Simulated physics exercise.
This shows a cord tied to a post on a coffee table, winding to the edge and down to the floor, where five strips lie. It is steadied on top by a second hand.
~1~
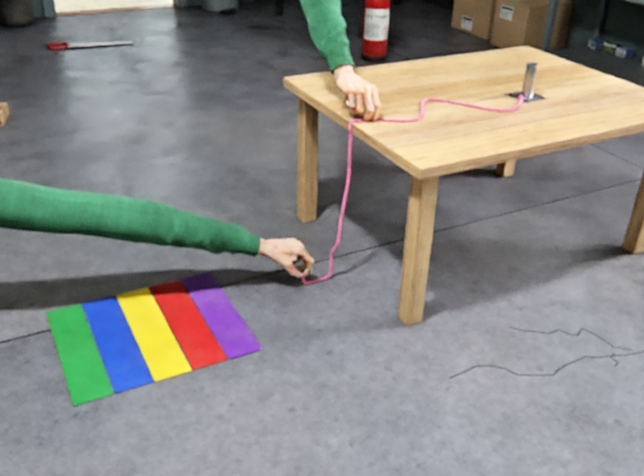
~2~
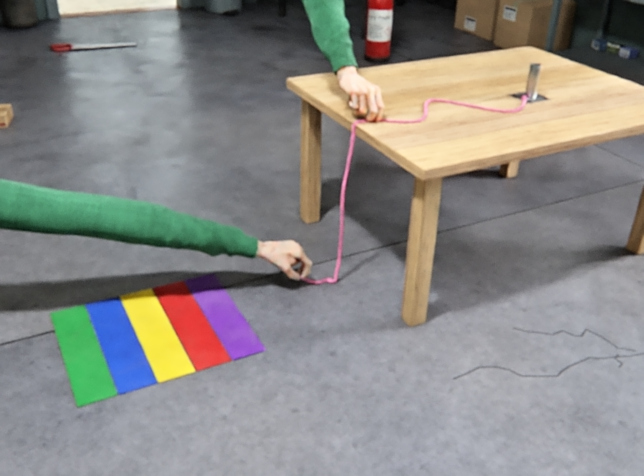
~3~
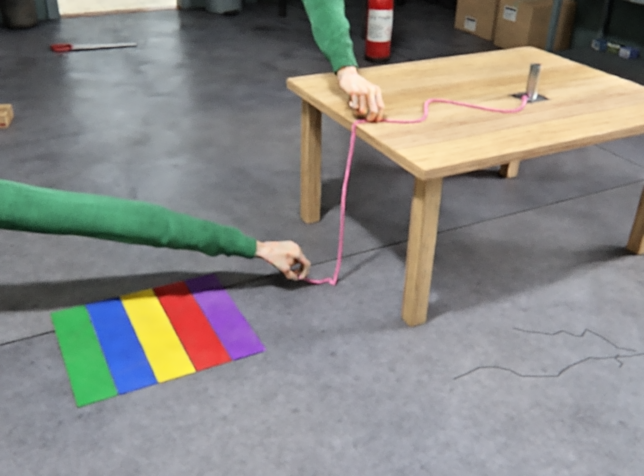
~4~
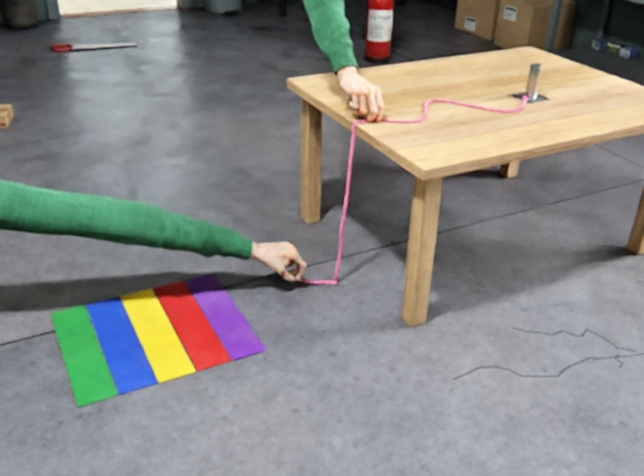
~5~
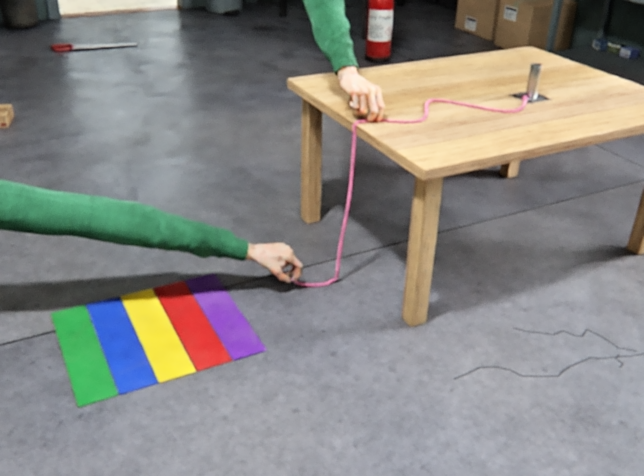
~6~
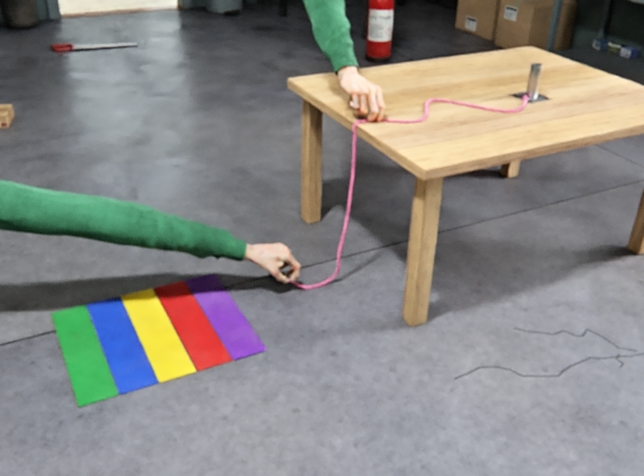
A hand in a green sleeve drew the low end of a pink cord slightly left near five coloured strips on the floor, while another hand stayed on the cord at the table's edge.
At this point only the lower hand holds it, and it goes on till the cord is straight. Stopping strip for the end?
Blue.
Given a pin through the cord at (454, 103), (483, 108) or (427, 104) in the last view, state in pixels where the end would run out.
Per try (px, approx.): (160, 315); (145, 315); (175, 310).
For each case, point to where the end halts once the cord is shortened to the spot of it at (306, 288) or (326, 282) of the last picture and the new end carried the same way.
I'd say somewhere near (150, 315) the first time and near (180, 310) the second time.
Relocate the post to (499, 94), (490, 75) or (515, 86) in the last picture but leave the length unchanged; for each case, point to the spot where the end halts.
(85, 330), (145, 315) and (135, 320), roughly.
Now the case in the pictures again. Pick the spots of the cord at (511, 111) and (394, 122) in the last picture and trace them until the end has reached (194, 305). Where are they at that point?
You'll find the first mark at (483, 103) and the second mark at (350, 150).
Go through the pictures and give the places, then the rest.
In the first frame, end (303, 274); purple (236, 338); red (201, 348); yellow (165, 359); blue (127, 370); green (88, 381).
In the second frame, end (301, 276); cord through (521, 108) (454, 103) (424, 118) (355, 126) (342, 199) (338, 264).
In the third frame, end (300, 277).
In the fourth frame, end (296, 278); cord through (521, 108) (455, 103) (424, 118) (356, 126) (347, 199) (338, 265).
In the fifth frame, end (292, 279).
In the sixth frame, end (290, 280); cord through (522, 108) (455, 103) (425, 118) (356, 126) (350, 198) (339, 265).
Soon after, end near (194, 305); over red.
After that, end near (148, 317); over yellow.
At the stop, end near (120, 324); over blue. It halts on the blue strip.
